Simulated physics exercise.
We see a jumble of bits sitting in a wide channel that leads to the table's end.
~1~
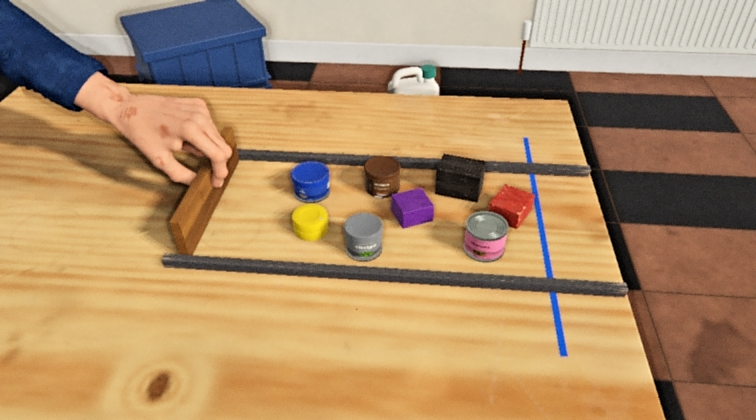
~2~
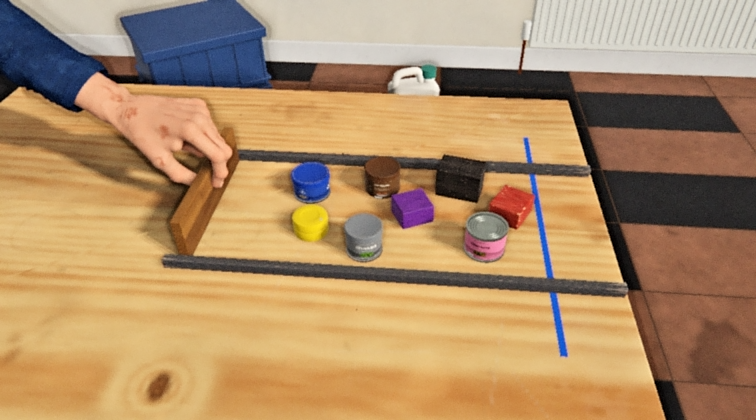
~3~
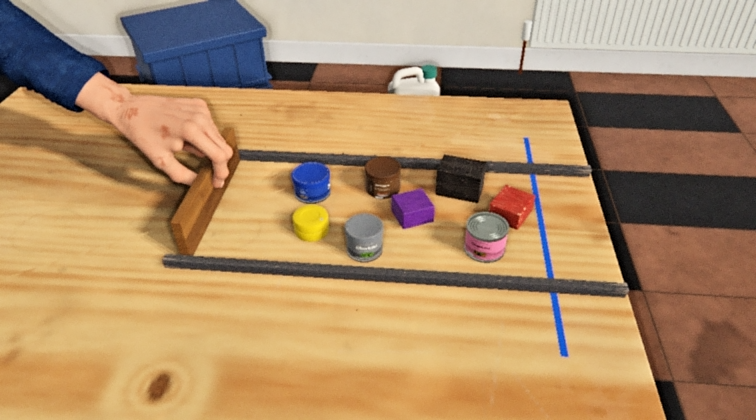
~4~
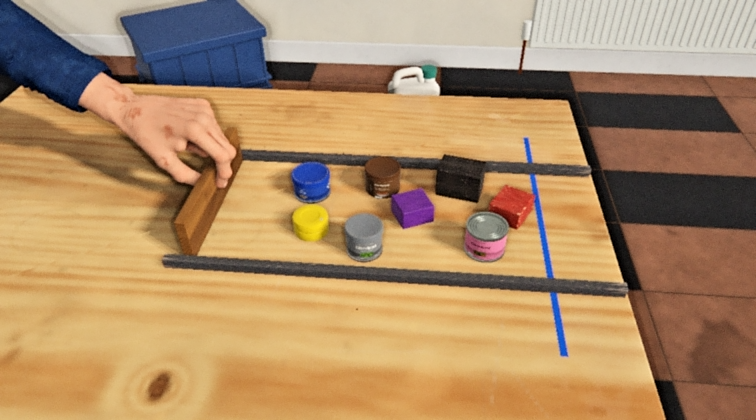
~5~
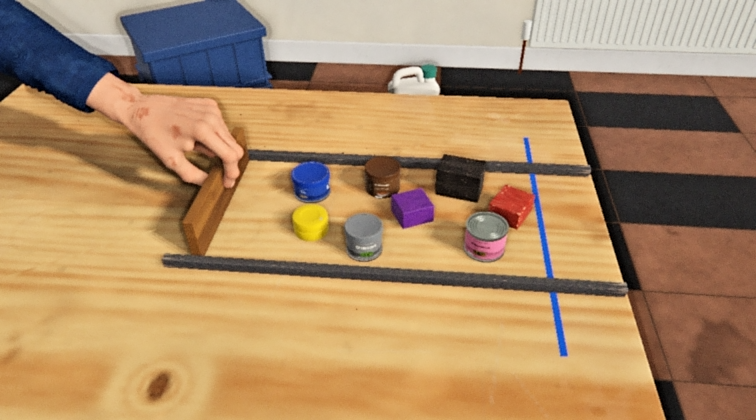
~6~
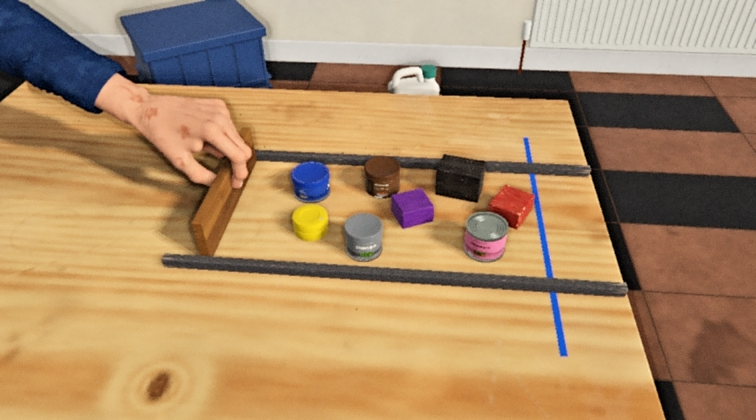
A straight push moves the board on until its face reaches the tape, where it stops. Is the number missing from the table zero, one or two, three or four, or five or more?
It is one or two.
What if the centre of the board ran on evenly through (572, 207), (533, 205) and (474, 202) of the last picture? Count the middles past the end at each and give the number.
4; 1; 0.
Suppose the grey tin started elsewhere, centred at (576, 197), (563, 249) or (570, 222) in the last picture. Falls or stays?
The grey tin goes off; goes off; goes off.
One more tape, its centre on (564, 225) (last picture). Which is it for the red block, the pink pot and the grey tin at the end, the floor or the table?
In that case the red block slides off, the pink pot slides off and the grey tin hangs on.
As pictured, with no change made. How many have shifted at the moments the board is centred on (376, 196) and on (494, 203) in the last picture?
First 5, then 8.
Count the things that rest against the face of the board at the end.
4 touch it.
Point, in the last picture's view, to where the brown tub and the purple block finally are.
The brown tub ends at (553, 175) and the purple block at (586, 224).
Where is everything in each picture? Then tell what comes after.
In the first picture, red block (511, 206); pink pot (485, 237); black block (460, 178); board (209, 188); tape (541, 224).
In the second picture, pink pot (486, 237); yellow lid (311, 223).
In the third picture, black block (461, 179); board (209, 188).
In the fourth picture, red block (511, 207); grey tin (364, 238).
In the fifth picture, pink pot (486, 237); blue tin (311, 183).
In the sixth picture, red block (511, 207); pink pot (485, 237); black block (460, 178); board (228, 188); tape (541, 224).
Early on, none off yet; red block at rest near (511, 207); pink pot at rest near (485, 237); black block at rest near (460, 178).
A while later, none off yet; red block travelled a little near (524, 208); pink pot moving near (495, 239); black block travelled about its own width near (497, 182).
Finally, the number that fall off is one or two; lost, red block.
